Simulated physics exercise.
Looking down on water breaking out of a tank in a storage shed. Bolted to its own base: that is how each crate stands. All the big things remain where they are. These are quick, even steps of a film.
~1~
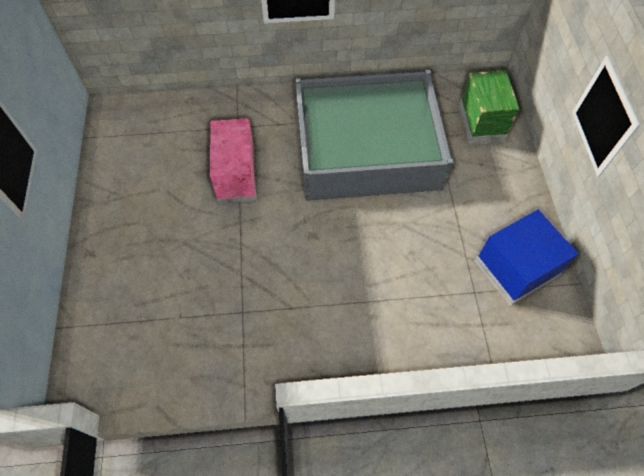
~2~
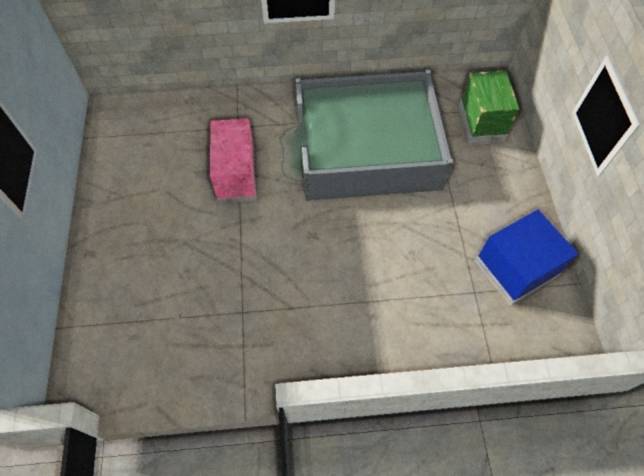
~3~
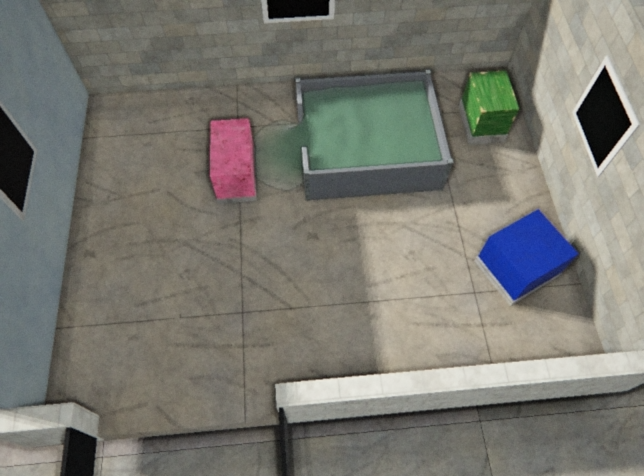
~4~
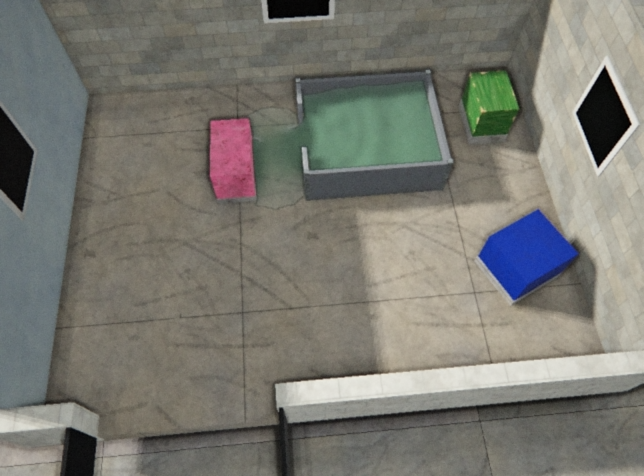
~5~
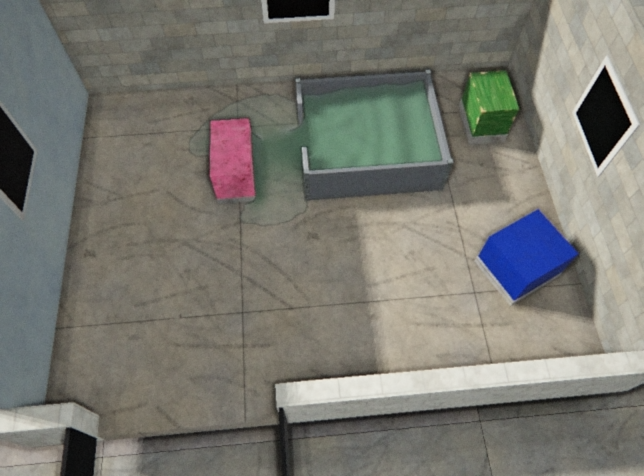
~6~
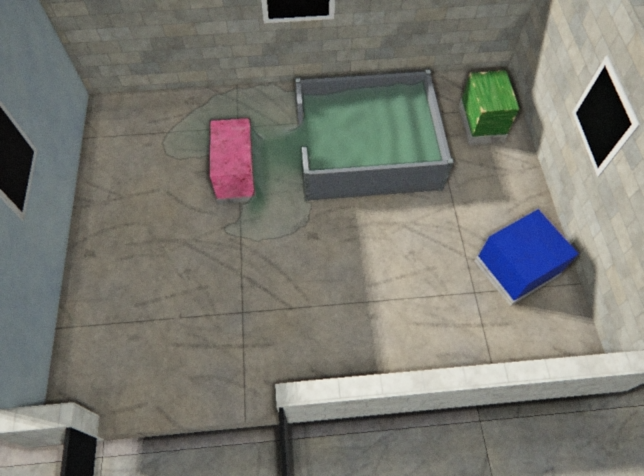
Greenish water poured out of a gap in the left side of the open tank, ran across the floor to the pink crate, and spread around it while the crates stayed still.
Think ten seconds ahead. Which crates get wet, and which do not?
Crate by crate: The pink crate does, the green crate does not, the blue crate does not.
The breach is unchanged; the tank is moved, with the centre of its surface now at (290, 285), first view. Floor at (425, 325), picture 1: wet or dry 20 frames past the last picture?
Untouched.
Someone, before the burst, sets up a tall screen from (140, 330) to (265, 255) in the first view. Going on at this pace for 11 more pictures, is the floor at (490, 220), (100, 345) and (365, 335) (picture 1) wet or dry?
As listed: Clear, no water, under water.
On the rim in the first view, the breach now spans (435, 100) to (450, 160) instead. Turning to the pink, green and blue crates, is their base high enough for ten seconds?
Result: Pink crate is not reached; green crate is swamped; blue crate is swamped.
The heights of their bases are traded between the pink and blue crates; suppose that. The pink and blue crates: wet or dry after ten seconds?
Then: Pink crate is soaked; blue crate is safe.
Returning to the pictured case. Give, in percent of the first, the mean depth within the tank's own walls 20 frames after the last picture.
About 42 %.
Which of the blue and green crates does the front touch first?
That would be the blue crate.
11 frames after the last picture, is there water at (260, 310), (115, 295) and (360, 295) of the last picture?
Point one sodden, point two left clear, point three sodden.
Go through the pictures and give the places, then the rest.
In the first frame, still water in the open tank at (370, 124).
In the second frame, water pours out at (305, 146) and has run to (295, 131).
In the third frame, water pours out at (305, 146) and has run to (257, 169).
In the fourth frame, water pours out at (305, 146) and has run to a hidden place.
In the fifth frame, the front is at (200, 138), out from the gap at (305, 145).
In the sixth frame, water pours out at (305, 145) and has run to (172, 140).
A moment on, water covers 25 % of the floor; the pink crate water round its plinth, the green crate not reached, the blue crate not reached.
Next, water covers 40 % of the floor; the pink crate water round its plinth, the green crate not reached, the blue crate not reached.
Then, water covers 55 % of the floor; the pink crate water round its plinth, the green crate not reached, the blue crate water round its plinth.
Later, water covers 80 % of the floor; the pink crate water round its plinth, the green crate water round its plinth, the blue crate water round its plinth.
In the end, water covers 95 % of the floor; the pink crate was topped, the green crate stayed above the water, the blue crate stayed above the water.
